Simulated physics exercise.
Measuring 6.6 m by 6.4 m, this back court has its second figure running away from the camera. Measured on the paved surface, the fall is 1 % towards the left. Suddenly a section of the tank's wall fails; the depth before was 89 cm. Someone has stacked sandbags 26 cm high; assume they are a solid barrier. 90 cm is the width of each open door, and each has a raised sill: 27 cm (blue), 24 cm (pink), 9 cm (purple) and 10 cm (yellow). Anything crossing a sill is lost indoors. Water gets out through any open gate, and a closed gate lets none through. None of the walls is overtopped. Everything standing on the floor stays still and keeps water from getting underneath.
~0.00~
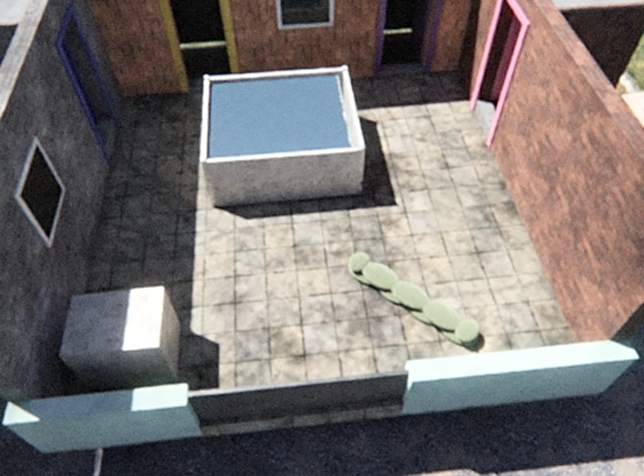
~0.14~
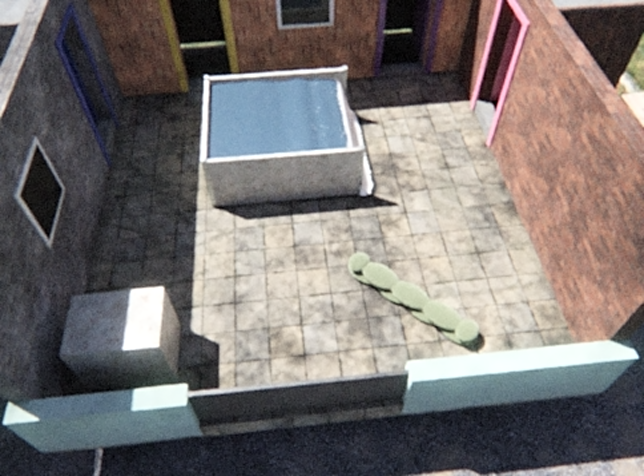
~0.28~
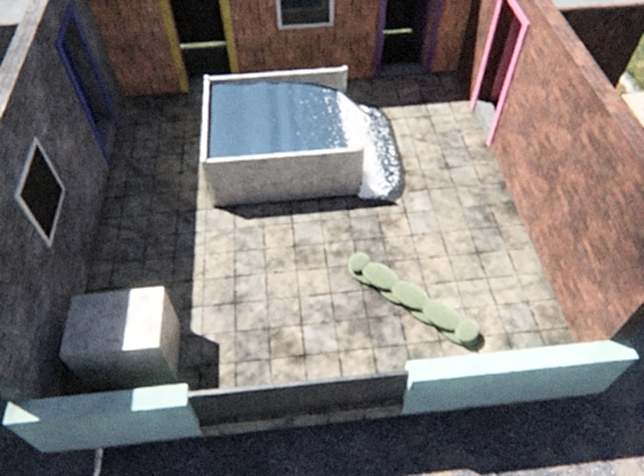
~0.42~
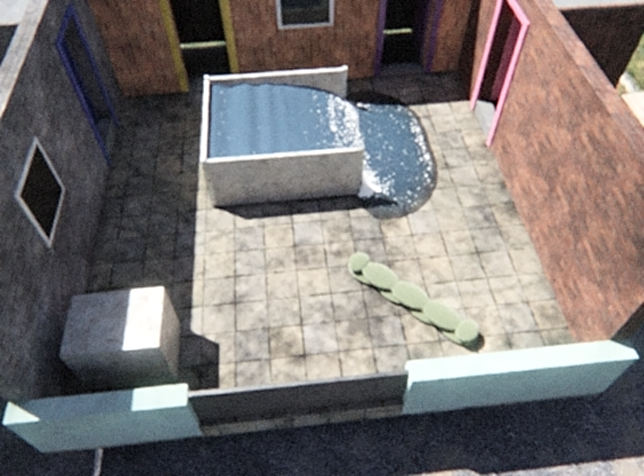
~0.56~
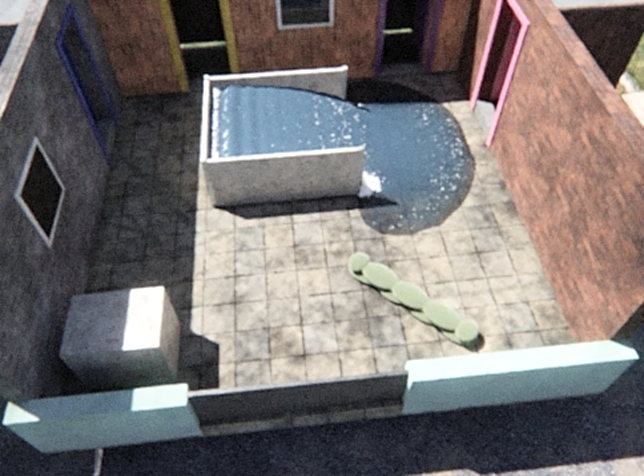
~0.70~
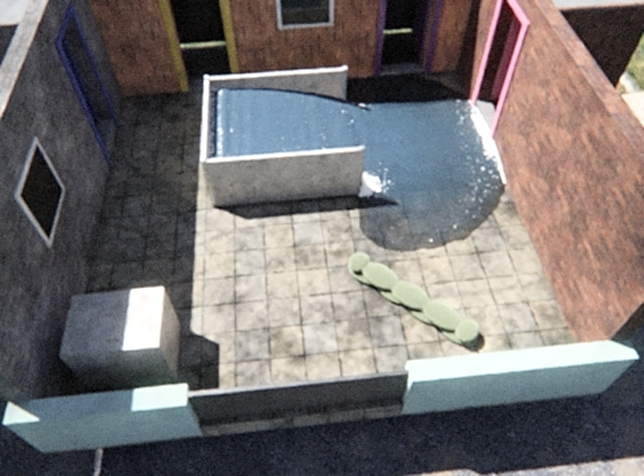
Water in a pale, raised tank lies still, then pours through its right side and spreads in a widening, glittering dark sheet across the paving to the foot of the right-hand wall. The high, unmoving view looks down into a walled court with brick walls behind and right and a grey wall left. Blue, yellow, purple and pink surround the doorways, with green sandbags right of centre, a pale block lower left and pale turquoise low walls in front.
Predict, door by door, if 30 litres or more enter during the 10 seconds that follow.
As I see it, the blue door is going to fall short of the limit; the pink door is going to top the limit; the purple door is going to top the limit; the yellow door is going to fall short of the limit.
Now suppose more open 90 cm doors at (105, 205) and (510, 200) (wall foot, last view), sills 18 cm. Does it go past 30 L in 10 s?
The first door falls short and the second gets there.
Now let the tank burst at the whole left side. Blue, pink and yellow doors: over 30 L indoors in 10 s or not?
Compared with the limit, blue is higher, pink is lower and yellow is higher.
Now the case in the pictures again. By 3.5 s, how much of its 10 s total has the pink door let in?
Share by then: ~ 100 %.
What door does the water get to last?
Blue.
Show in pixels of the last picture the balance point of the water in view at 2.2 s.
I'd say somewhere around (390, 157).
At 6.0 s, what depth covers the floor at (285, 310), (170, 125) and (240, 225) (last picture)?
I'd read it as roughly 2, 3 and 7 cm, in that order.
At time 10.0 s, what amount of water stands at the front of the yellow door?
Reading: Close to 10.0 cm.
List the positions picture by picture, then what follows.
In the first frame, still water, 89 cm deep, in the tank at (280, 115).
In the second frame, the front is at (362, 196), 1.1 m from the gap at (350, 138); 0.4 m2 of floor is under water; 89 cm left at the back of the tank.
In the third frame, the front is at (389, 199), 1.3 m from the gap at (350, 139); 1.6 m2 of floor is under water; 89 cm left at the back of the tank.
In the fourth frame, water pours out at (350, 141) and has run 1.7 m, to (417, 205); typically 12 cm deep outside, 87 cm at the tank's back.
In the fifth frame, the front is at (437, 221), 2.1 m from the gap at (350, 142); 6.0 m2 of floor is under water; 79 cm left at the back of the tank.
In the sixth frame, water pours out at (350, 142) and has run 2.6 m, to (503, 183); typically 8 cm deep outside, 76 cm at the tank's back.
After 1.4 s water covers 30 % of the floor and is deepest (52 cm) near (484, 147); blue door not reached, pink door 51 cm at the sill, 103 L in, purple door 17 cm at the sill, 2 L in, yellow door not reached.
After 2.2 s water covers 35 % of the floor and is deepest (48 cm) near (453, 73); blue door not reached, pink door 45 cm at the sill, 228 L in, purple door 29 cm at the sill, 51 L in, yellow door not reached.
After 3.5 s water covers 55 % of the floor and is deepest (34 cm) near (564, 368); blue door not reached, pink door 25 cm at the sill, 303 L in, purple door 26 cm at the sill, 180 L in, yellow door 3 cm at the sill, 0 L in.
After 6.0 s water covers 95 % of the floor and is deepest (24 cm) near (133, 98); blue door 13 cm at the sill, 0 L in, pink door 10 cm at the sill, 307 L in, purple door 12 cm at the sill, 283 L in, yellow door 4 cm at the sill, 0 L in.
After 10.0 s water covers 95 % of the floor and is deepest (20 cm) near (63, 408); blue door 8 cm at the sill, 0 L in, pink door 6 cm at the sill, 307 L in, purple door 11 cm at the sill, 288 L in, yellow door 10 cm at the sill, 0 L in.
